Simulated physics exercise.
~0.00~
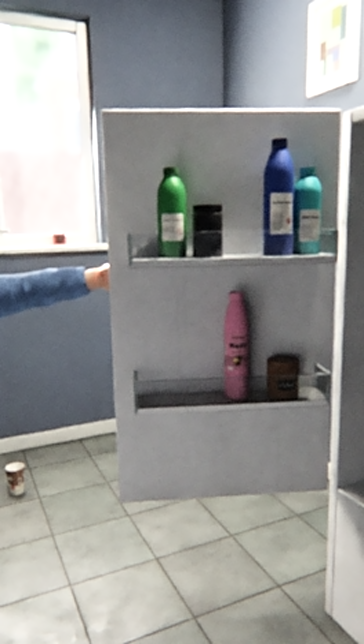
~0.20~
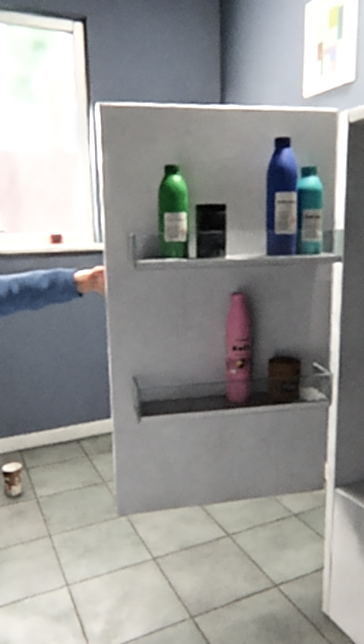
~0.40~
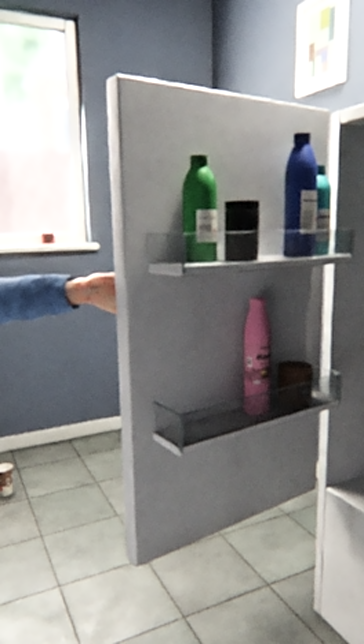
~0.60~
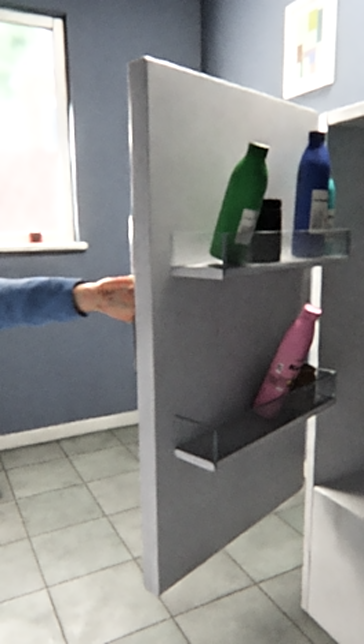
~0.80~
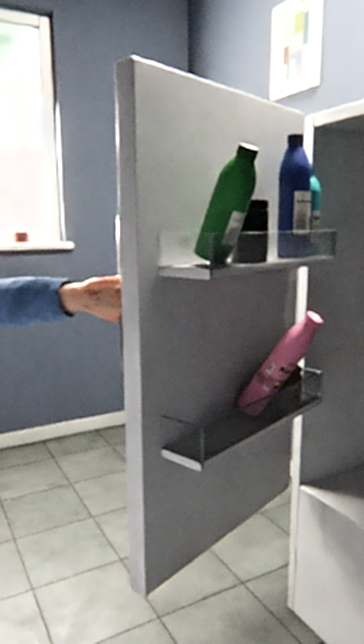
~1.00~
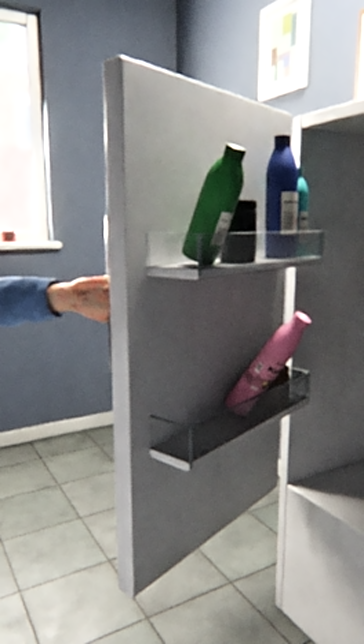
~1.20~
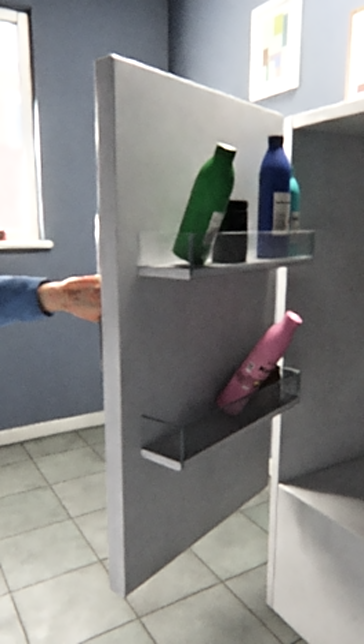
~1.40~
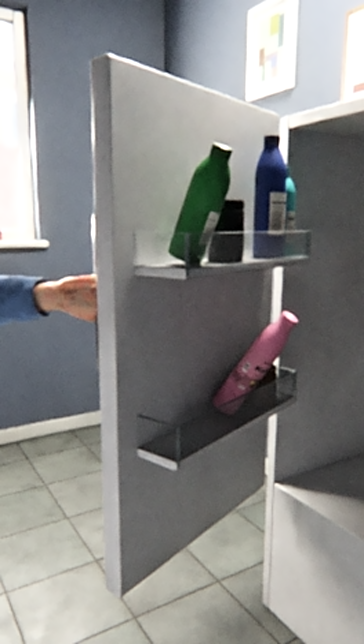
In a room with a tiled floor, a hand swung a white door holding bottles and jars on two racks, then stopped it partway, and the green and pink bottles tipped to the right and stayed leaning while the others remained standing.
